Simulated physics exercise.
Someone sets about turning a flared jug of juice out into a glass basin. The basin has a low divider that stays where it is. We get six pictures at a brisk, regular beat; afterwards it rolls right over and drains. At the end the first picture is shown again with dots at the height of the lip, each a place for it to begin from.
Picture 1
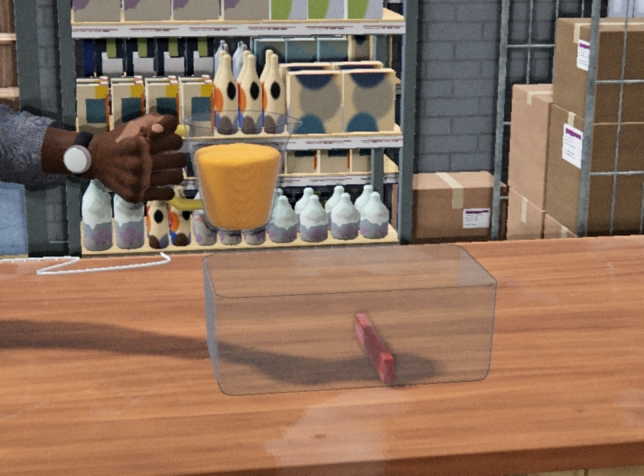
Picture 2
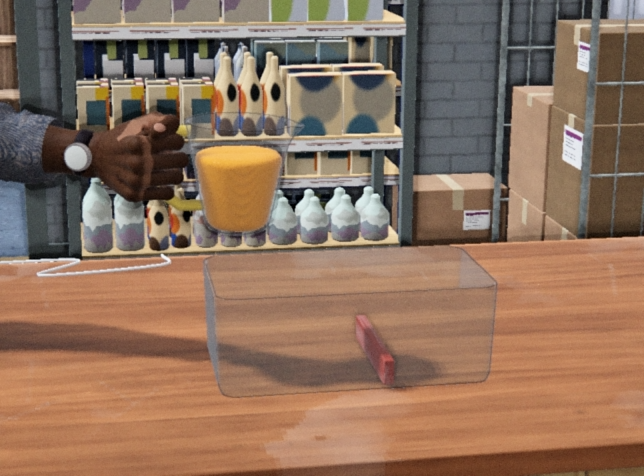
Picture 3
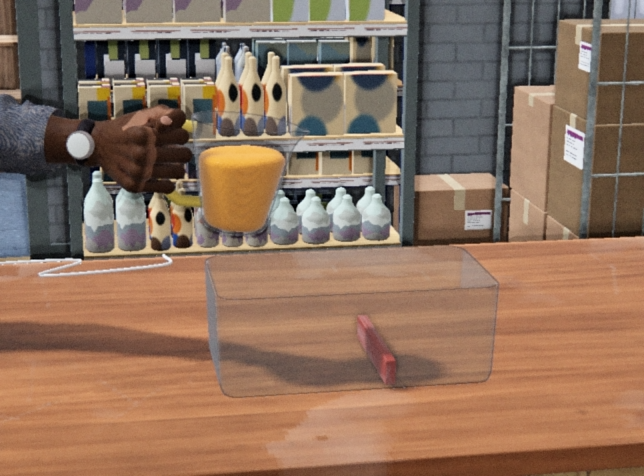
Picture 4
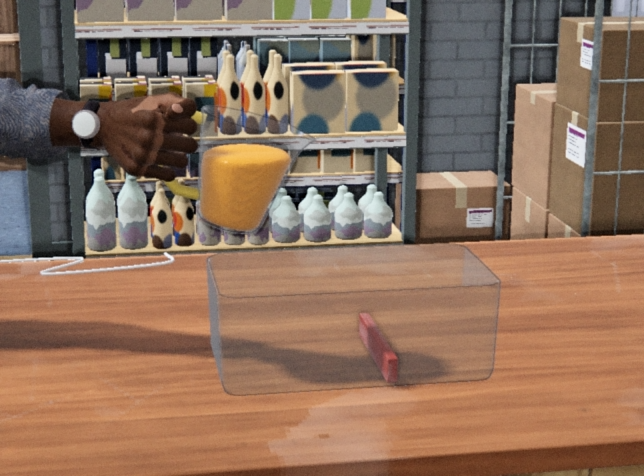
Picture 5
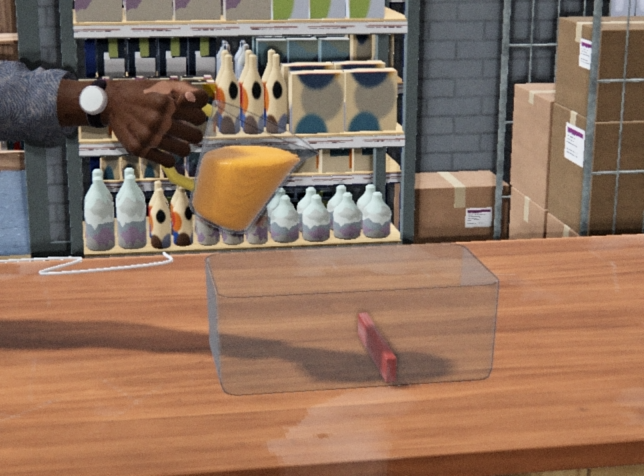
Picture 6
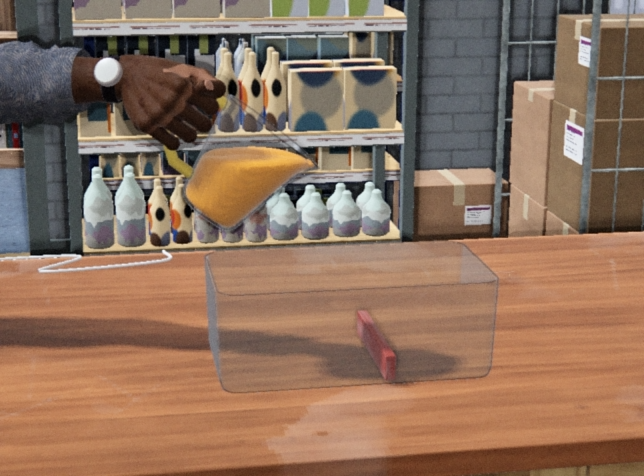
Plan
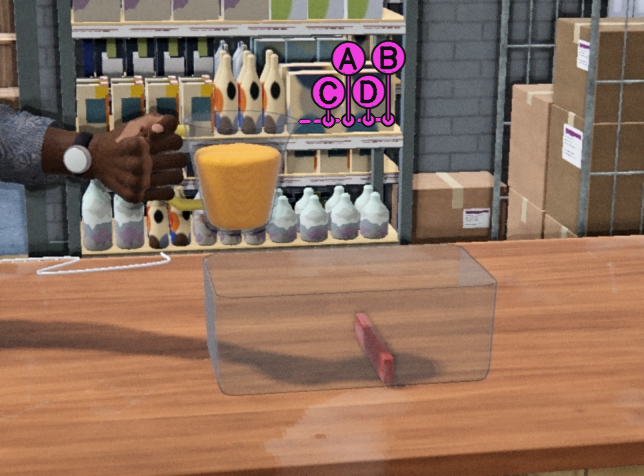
At a wooden counter, a hand gradually tilts a jug of orange juice rightward.
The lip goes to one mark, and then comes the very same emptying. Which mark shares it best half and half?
Go for C.
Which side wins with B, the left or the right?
More ends on the right.
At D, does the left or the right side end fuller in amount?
More ends on the right.
On the marked copy, A at (348, 120); B at (388, 119); C at (328, 120); D at (368, 119).
Choosing A, about 23 % ends left of the wall and 76 % right of it.
Choosing B, about 19 % ends left of the wall and 77 % right of it; 5 % is lost outside.
Choosing C, about 54 % ends left of the wall and 45 % right of it.
Choosing D, about 12 % ends left of the wall and 86 % right of it.
